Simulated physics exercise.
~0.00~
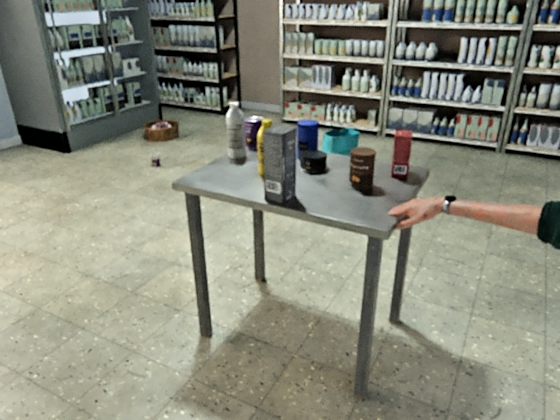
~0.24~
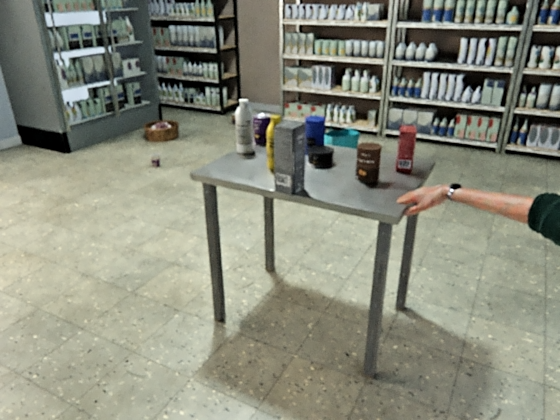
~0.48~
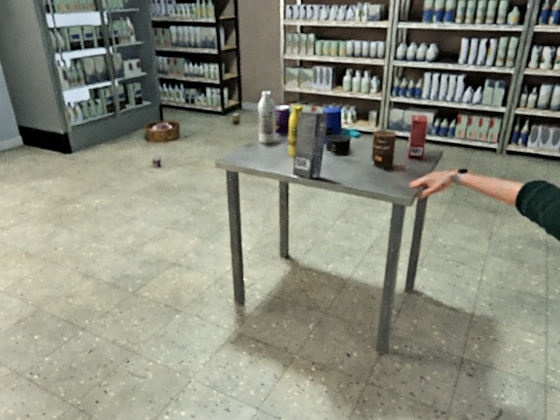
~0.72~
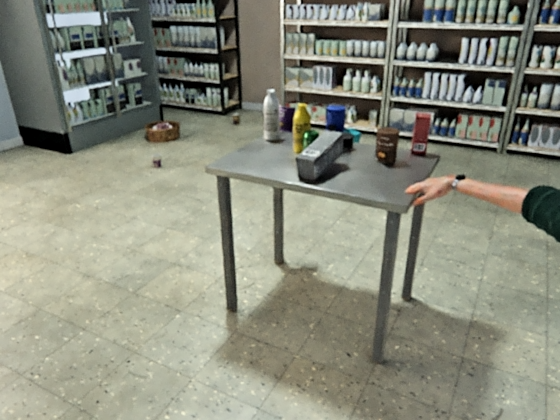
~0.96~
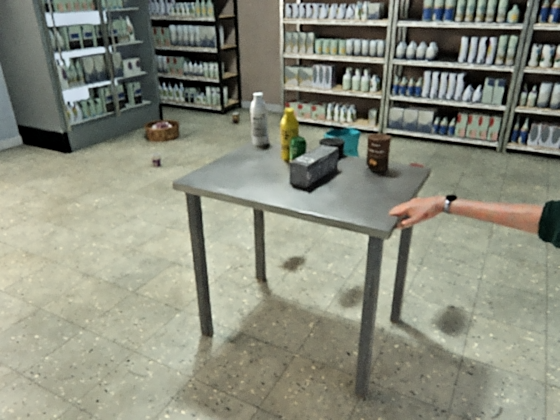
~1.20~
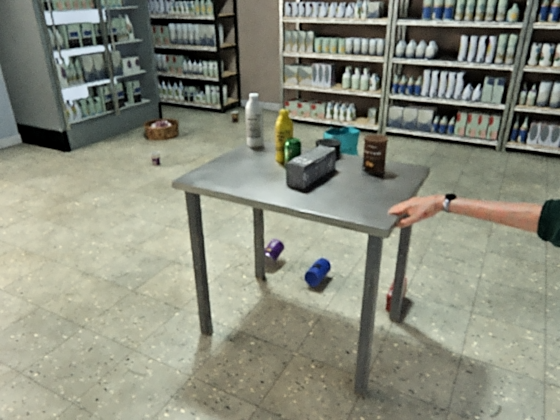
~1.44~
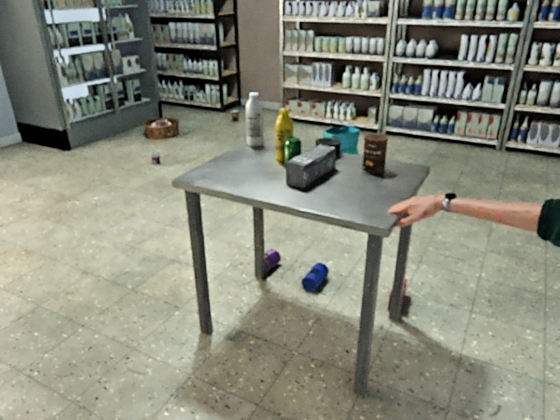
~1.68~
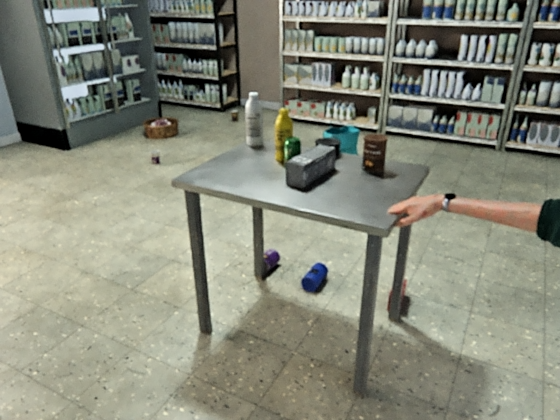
A small grey table, seen from slightly above in a shop-like room lined with shelves of bottles, holds a cluster of containers, with a hand gripping its right edge. A white bottle, purple tin and yellow bottle stand to the left, a tall grey carton in front, and a blue jar, brown tin and red carton farther right. The hand pushes the table away, and the grey carton tips onto its side. The table then jerks back, and the purple tin, blue jar and red carton drop off. They end lying on the floor, while the rest stay on top.
